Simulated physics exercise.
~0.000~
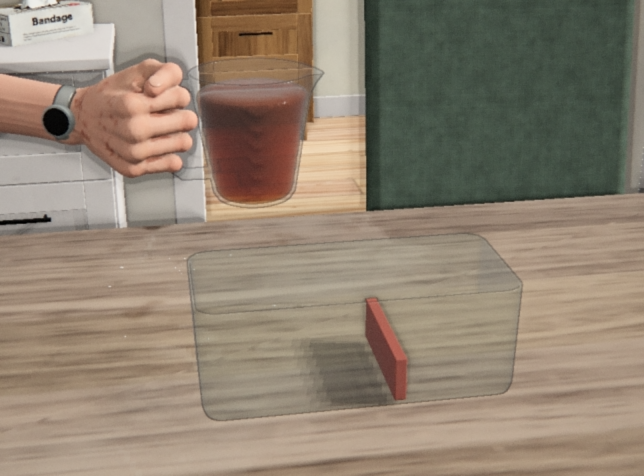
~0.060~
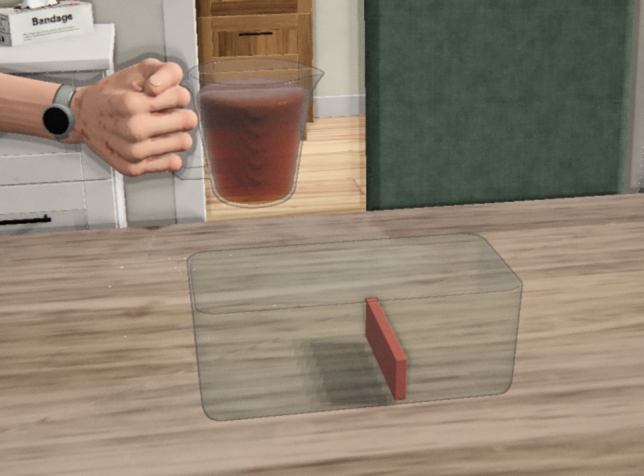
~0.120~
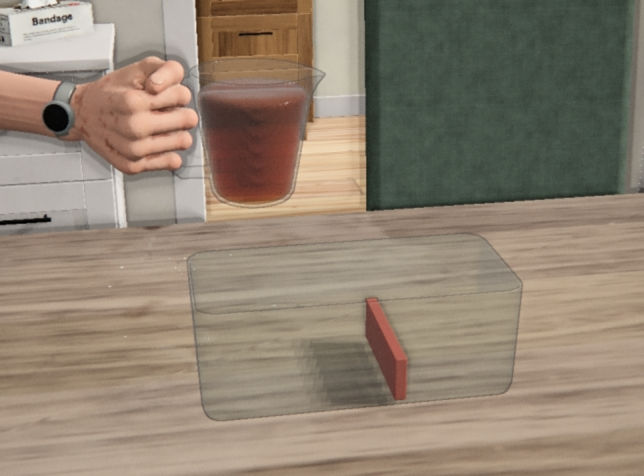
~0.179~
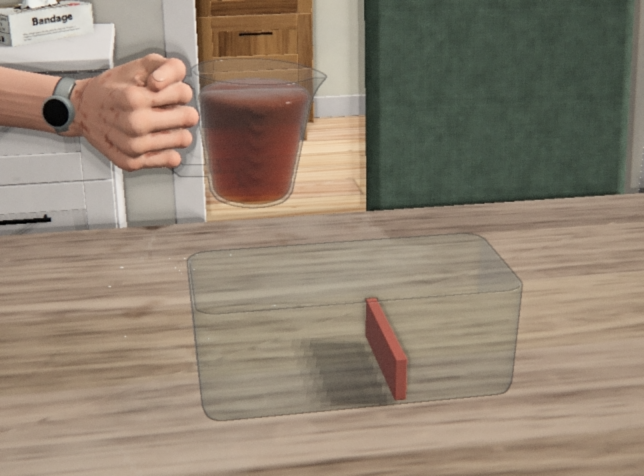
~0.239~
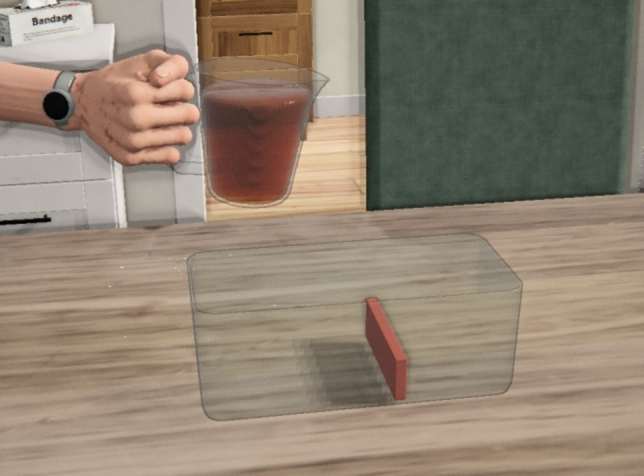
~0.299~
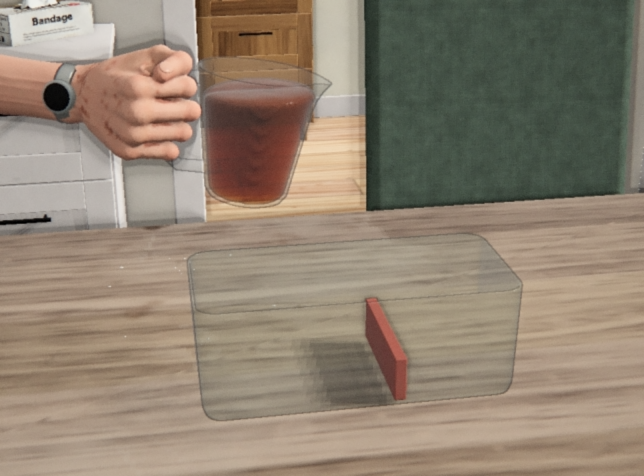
The clip opens on a hand wearing a watch, holding a clear cup of reddish-brown tea above a long transparent basin with a low red wall across its floor. The cup stays almost still at first, then the hand tilts it slightly to the right, while the basin remains motionless and empty.
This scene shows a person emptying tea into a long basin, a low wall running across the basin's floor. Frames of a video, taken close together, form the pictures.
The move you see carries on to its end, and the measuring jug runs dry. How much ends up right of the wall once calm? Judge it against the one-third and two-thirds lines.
It ends up above the two-thirds line.
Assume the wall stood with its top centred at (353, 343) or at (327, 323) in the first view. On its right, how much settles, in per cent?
In order, 95 and 100 in a hundred.
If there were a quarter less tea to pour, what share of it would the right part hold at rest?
80 per cent.
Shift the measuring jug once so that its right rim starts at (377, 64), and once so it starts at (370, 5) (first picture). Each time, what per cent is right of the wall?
Roughly 90 per cent, then roughly 80 per cent.
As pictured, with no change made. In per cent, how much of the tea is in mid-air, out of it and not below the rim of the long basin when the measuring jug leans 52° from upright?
It works out to about 15 percent.
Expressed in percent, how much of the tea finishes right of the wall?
Something like 85 per cent, roughly.
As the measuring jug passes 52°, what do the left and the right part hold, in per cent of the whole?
Reading: Left some 0 %, right some 5 %.
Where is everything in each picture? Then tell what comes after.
Tilt 0°; pouring edge (323, 70); surface from (196, 93) to (307, 87); the long basin's rim runs from (191, 284) to (502, 261); the wall's top is at (385, 329), in the first frame.
Tilt 0°; pouring edge (324, 71); surface from (195, 92) to (307, 87), in the second frame.
Tilt 1°; pouring edge (325, 72); surface from (196, 92) to (308, 88), in the third frame.
Tilt 3°; pouring edge (327, 74); surface from (198, 92) to (309, 88), in the fourth frame.
Tilt 5°; pouring edge (329, 77); surface from (199, 92) to (312, 88), in the fifth frame.
Tilt 8°; pouring edge (332, 81); surface from (202, 93) to (315, 88), in the sixth frame.
A moment on, the measuring jug is tipped part way and 83 per cent is still to pour, 1 is left of the wall and 3 right of it.
Next, the measuring jug is tipped on its side and 35 per cent is still to pour, 2 is left of the wall and 45 right of it.
Then the measuring jug is tipped on its side and 3 per cent is still to pour, 10 is left of the wall and 82 right of it.
Later the measuring jug is tipped on its side and 0 per cent is still to pour, 15 is left of the wall and 84 right of it.
In the end 15 per cent lies left of the wall, 84 right of it and 1 outside.
